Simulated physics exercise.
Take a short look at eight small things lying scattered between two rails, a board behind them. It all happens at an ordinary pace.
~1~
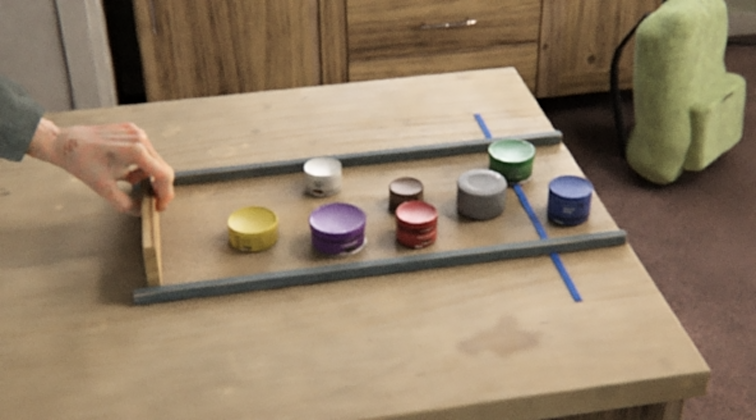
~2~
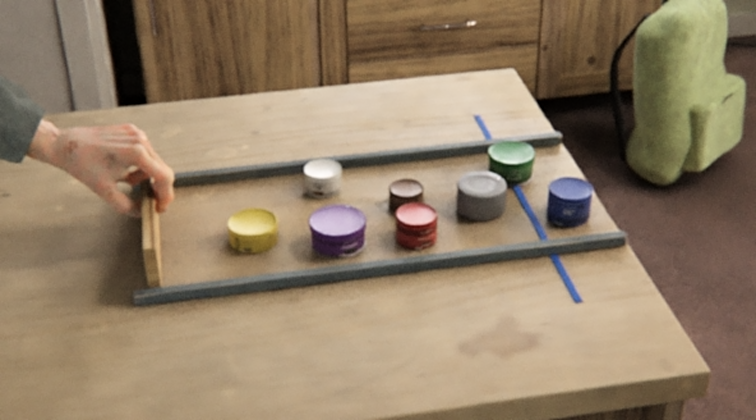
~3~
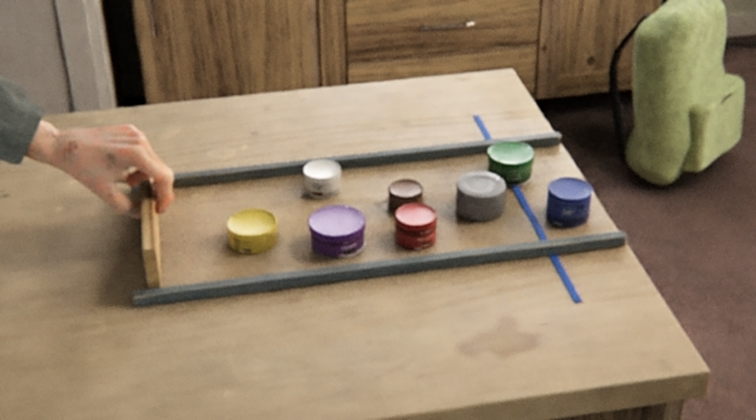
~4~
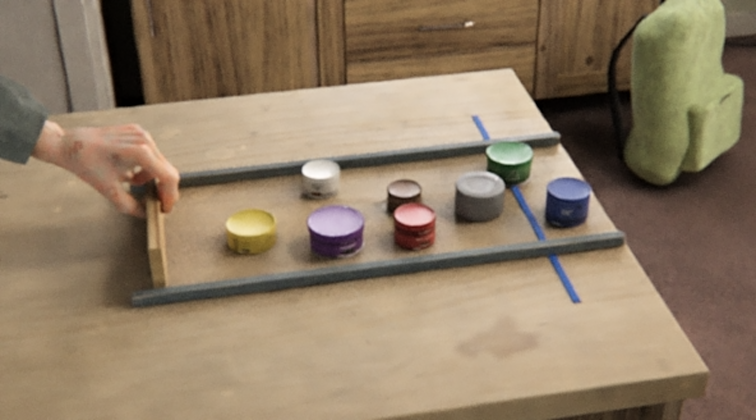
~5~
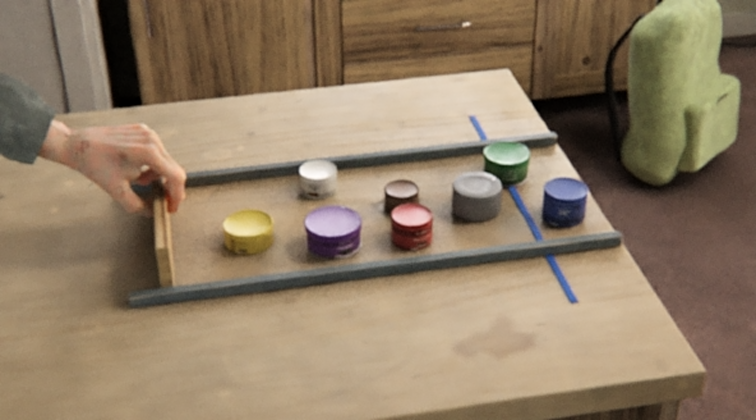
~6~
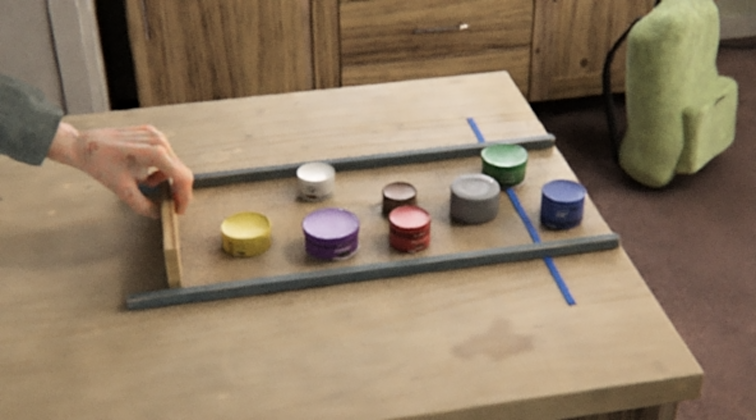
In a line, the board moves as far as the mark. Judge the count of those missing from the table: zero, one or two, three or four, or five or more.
My judgement: One or two.
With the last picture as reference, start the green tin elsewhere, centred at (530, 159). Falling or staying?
This time it stays where it is.
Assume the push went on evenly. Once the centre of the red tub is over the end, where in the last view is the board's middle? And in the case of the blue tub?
I'd say about (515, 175) for the first one and about (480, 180) for the second.
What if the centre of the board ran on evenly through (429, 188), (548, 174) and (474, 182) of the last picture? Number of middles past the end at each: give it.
Place by place, 0, 4 and 0.
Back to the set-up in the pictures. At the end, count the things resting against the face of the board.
In total, 4.
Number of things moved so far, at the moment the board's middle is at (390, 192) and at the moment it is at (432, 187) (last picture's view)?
The first number is 5, the next one 6.
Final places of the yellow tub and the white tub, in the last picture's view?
Final positions: Near (541, 196); near (514, 156).
Soon after, none off yet; blue tub at rest near (563, 204); green tin at rest near (504, 167); grey lid at rest near (475, 199).
After that, none off yet; blue tub moving near (572, 202); green tin at rest near (504, 167); grey lid displaced about its own width near (526, 192).
In the end, the number that fall off is one or two; gone, blue tub.
